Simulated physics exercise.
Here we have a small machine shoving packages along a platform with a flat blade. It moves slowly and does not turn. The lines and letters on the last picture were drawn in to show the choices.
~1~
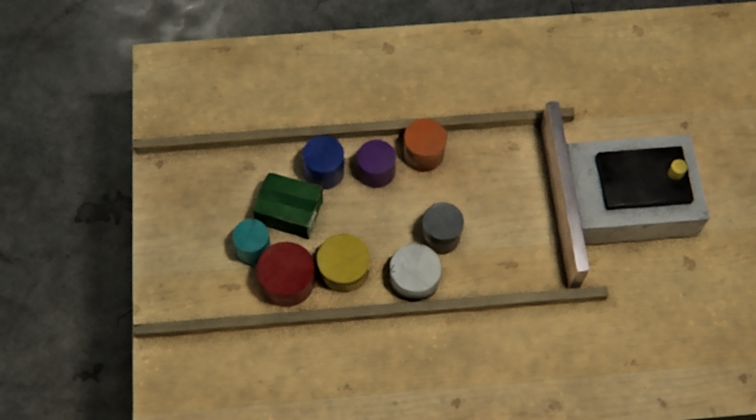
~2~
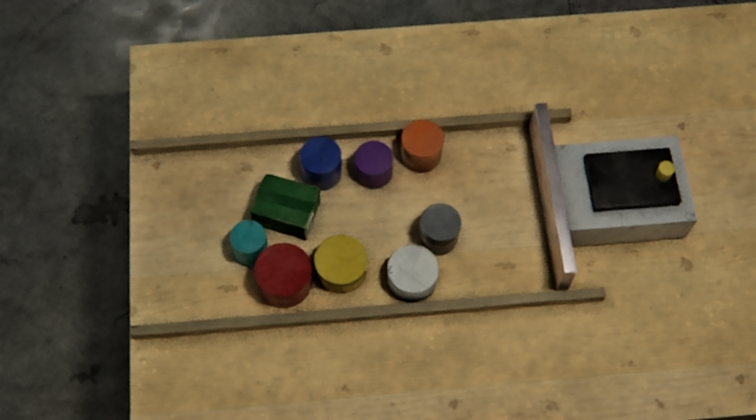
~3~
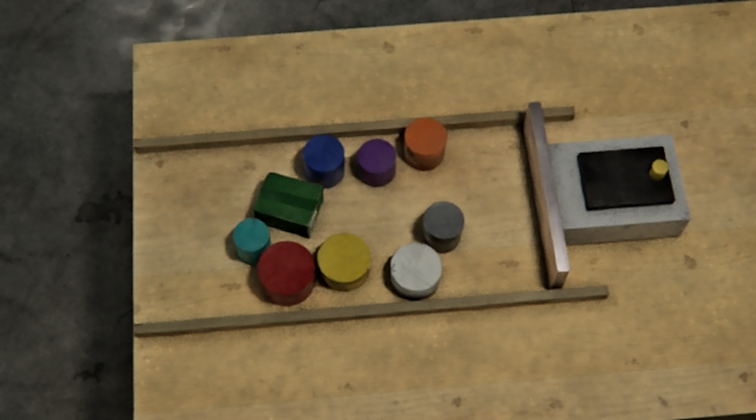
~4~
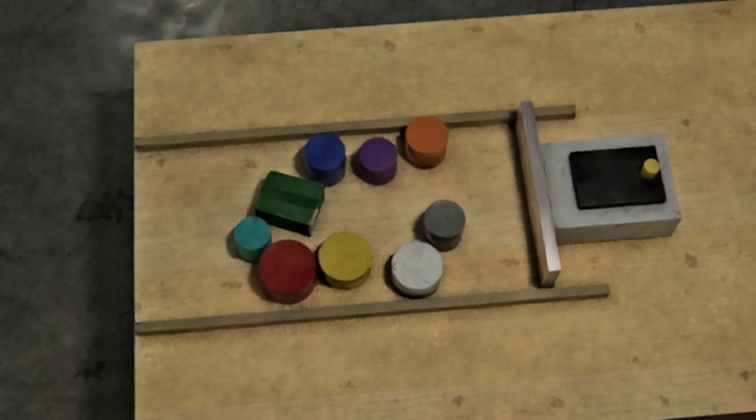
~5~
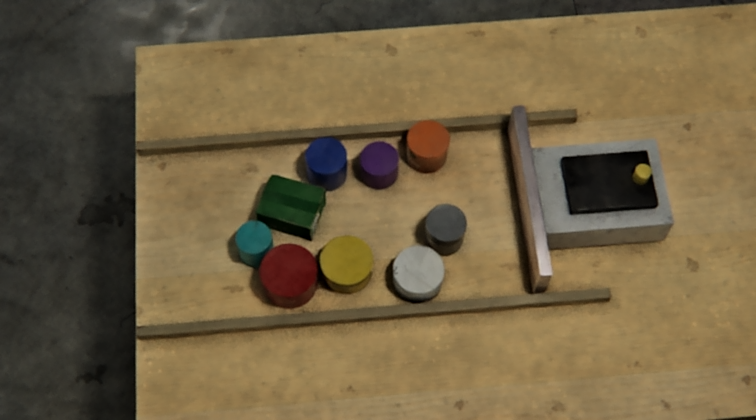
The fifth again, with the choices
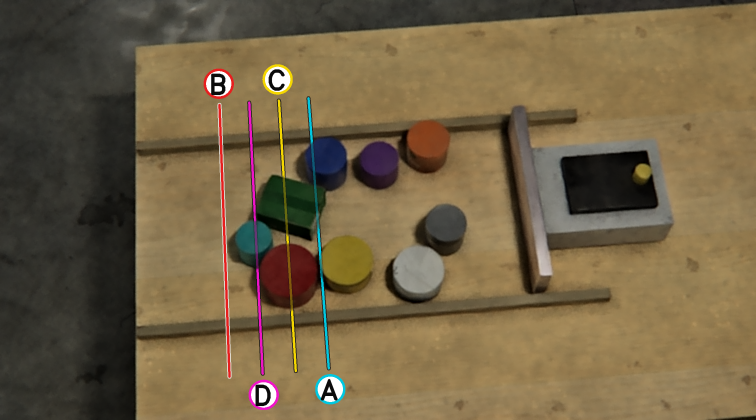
Small grey machine with a flat blade sliding slowly left along a wooden platform, while colourful canisters and a green block sit still.
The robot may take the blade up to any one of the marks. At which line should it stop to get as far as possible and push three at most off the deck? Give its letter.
No farther than B.
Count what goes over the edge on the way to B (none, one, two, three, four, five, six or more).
By then, two.
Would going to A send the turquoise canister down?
No.
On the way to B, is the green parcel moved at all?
Yes.
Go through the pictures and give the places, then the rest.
In the first picture, green parcel (289, 205); purple canister (376, 164); yellow pail (344, 263).
In the second picture, robot (626, 179); orange pail (422, 146).
In the third picture, robot (620, 178); turquoise canister (253, 242).
In the fourth picture, robot (611, 177); blue canister (325, 161).
In the fifth picture, robot (603, 182); green parcel (292, 207); purple canister (379, 165); yellow pail (347, 265).
On the copy, A at (318, 226); B at (224, 233); C at (287, 228); D at (256, 231).
On B. First, robot (494, 191); orange pail (386, 149); white canister (397, 278).
Then, robot (384, 199); red pail (202, 292); turquoise canister (203, 249).
Finally, robot (297, 206); turquoise canister over the edge; red pail over the edge; two fallen.
By contrast, A is within the limit but short; C is within the limit but short; D is within the limit but short.
